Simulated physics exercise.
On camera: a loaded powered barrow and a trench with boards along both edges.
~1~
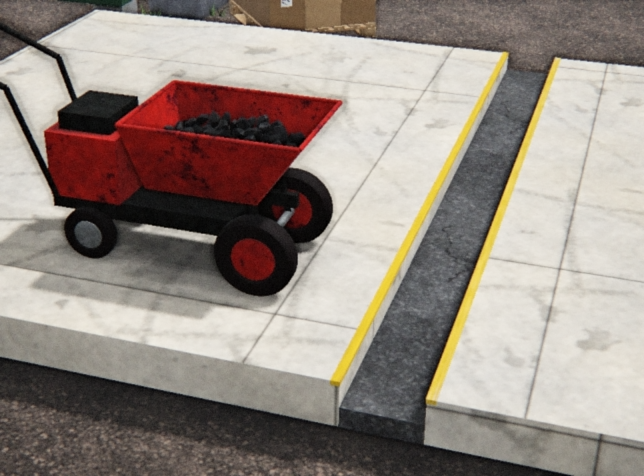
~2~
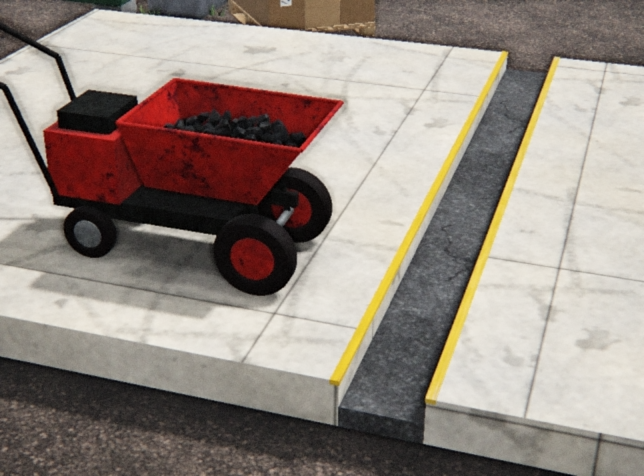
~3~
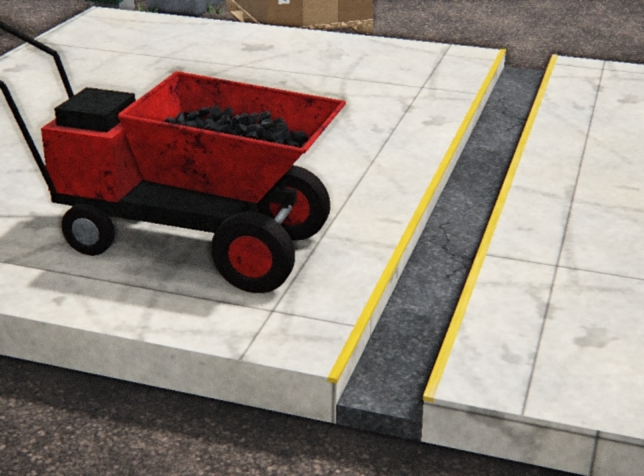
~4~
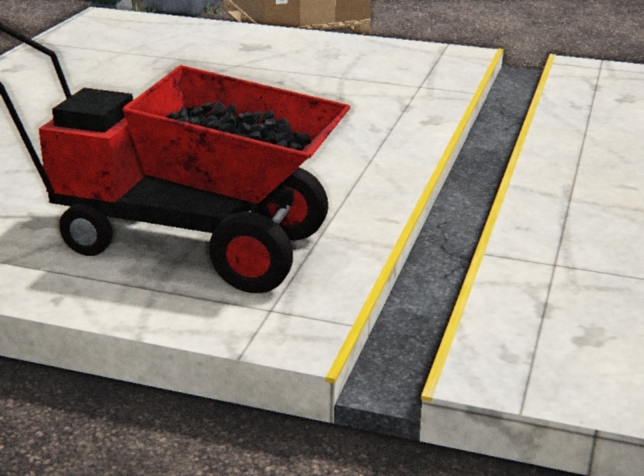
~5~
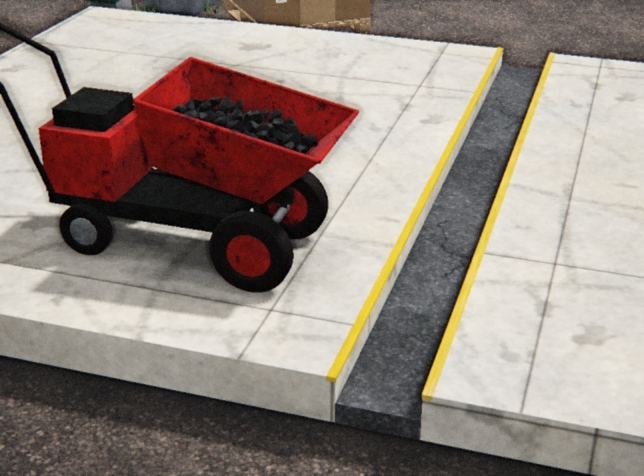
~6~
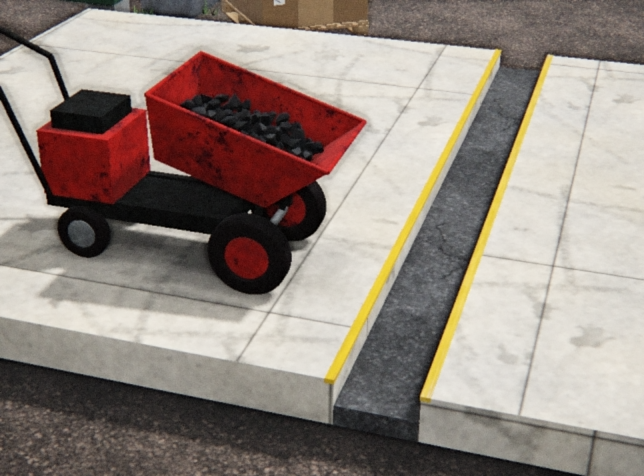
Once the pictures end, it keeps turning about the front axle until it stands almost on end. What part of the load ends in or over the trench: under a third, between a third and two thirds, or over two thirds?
Between the edges lies more than two thirds of the load.
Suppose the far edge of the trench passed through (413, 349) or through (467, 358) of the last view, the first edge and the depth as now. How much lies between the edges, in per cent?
In turn 60 and 100 in a hundred.
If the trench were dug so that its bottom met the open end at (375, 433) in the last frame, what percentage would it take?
Close to 100 per cent.
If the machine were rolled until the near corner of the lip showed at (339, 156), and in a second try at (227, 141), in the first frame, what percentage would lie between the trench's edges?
About 60 and 30 per cent.
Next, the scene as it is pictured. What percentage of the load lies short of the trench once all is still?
About 0 per cent.
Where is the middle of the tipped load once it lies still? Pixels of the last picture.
Roughly at (420, 301).
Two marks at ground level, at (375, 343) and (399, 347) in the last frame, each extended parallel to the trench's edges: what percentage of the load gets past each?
First some 70, then 40 per cent.
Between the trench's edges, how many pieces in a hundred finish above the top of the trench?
Near 20 %.
Soon after the last picture, skip tipped steeply; all in the skip.
A little later, skip tipped right over; nearly all in the skip; a small part in or heaped over the trench.
Later still, skip tipped right over; about a quarter in the skip; most in or heaped over the trench; a stray few beyond it.
By the end, skip tipped right over; a small part in the skip; most in or heaped over the trench; a stray few beyond it.
